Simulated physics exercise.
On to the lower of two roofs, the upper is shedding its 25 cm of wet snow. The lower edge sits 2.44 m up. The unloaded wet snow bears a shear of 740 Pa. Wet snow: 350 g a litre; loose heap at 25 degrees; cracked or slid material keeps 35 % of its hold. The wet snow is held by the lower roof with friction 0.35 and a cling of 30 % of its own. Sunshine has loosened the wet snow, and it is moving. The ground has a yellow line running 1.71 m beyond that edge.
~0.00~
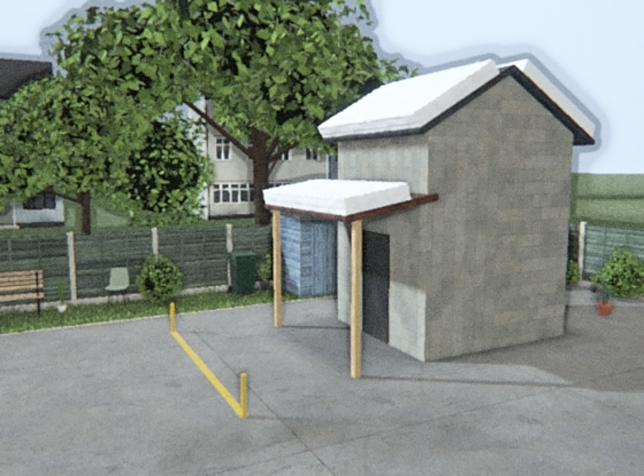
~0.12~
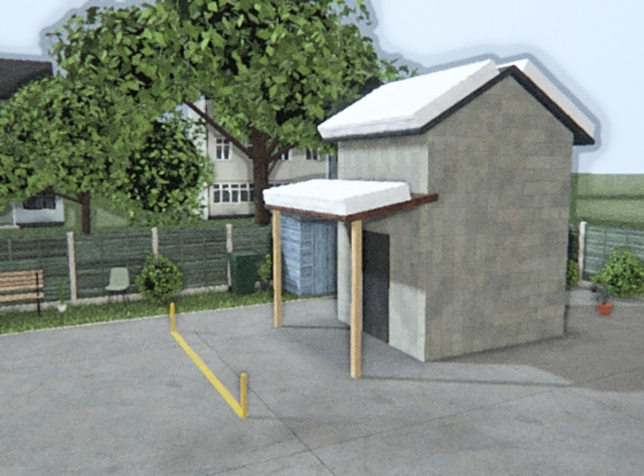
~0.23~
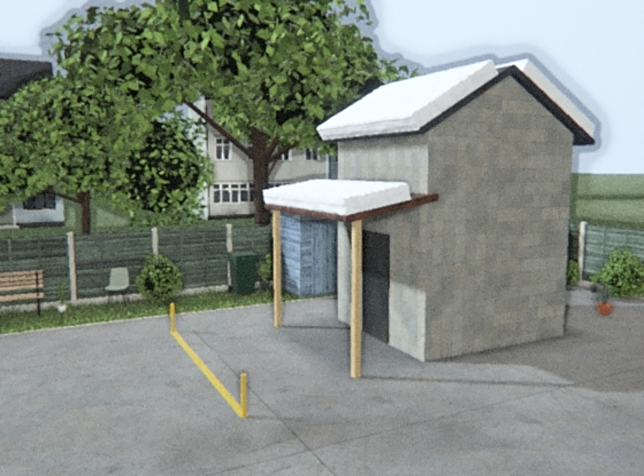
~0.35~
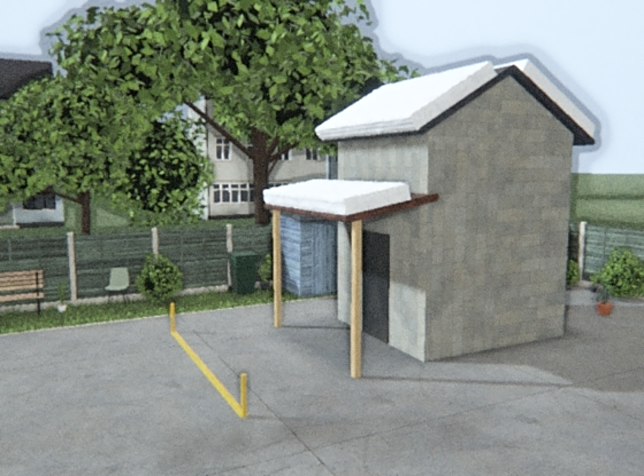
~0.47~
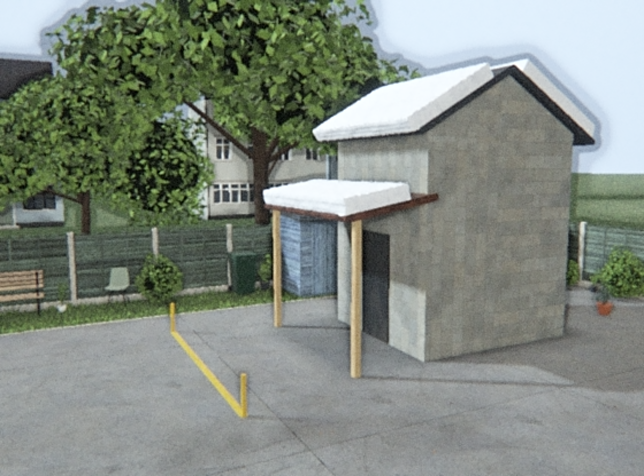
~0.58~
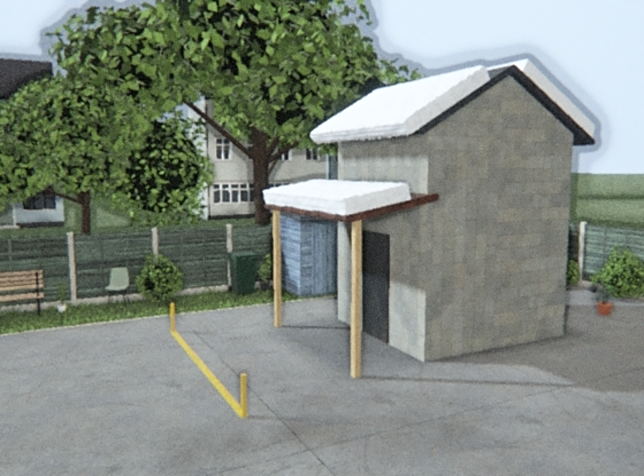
The clip shows a grey block building with thick white snow on its upper roof and on a lower post-supported roof, beside a yellow ground line; the upper layer slides slightly down to the left, slowly at first, in one piece.
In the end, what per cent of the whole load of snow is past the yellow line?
Close to 2 per cent.
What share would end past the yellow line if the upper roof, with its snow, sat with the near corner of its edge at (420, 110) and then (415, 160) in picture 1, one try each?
Around 12 percent, then around 0 percent.
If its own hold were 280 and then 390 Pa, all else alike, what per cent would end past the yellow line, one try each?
First 20 %, second 20 %.
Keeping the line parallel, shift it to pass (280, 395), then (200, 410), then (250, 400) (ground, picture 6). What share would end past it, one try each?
First try around 16 per cent, second around 0 per cent, third around 6 per cent.
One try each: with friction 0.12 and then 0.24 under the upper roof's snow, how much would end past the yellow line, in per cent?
I'd say 25 %, followed by 16 %.
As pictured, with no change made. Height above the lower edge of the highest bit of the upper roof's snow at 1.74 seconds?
About 1.1 m.
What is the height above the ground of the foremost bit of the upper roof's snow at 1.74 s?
About 2.6 m.
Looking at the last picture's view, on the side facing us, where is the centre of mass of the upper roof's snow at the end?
Roughly at (321, 302).
By 1.11 s, none is below the lower edge and 0 % is past the line.
By 1.74 s, none is below the lower edge and 0 % is past the line.
By 2.37 s, 28 % is below the lower edge and 0 % is past the line.
By 3.00 s, 46 % is below the lower edge and 2 % is past the line.
By 5.20 s, at the end, 48 % is below the lower edge and 2 % is past the line.
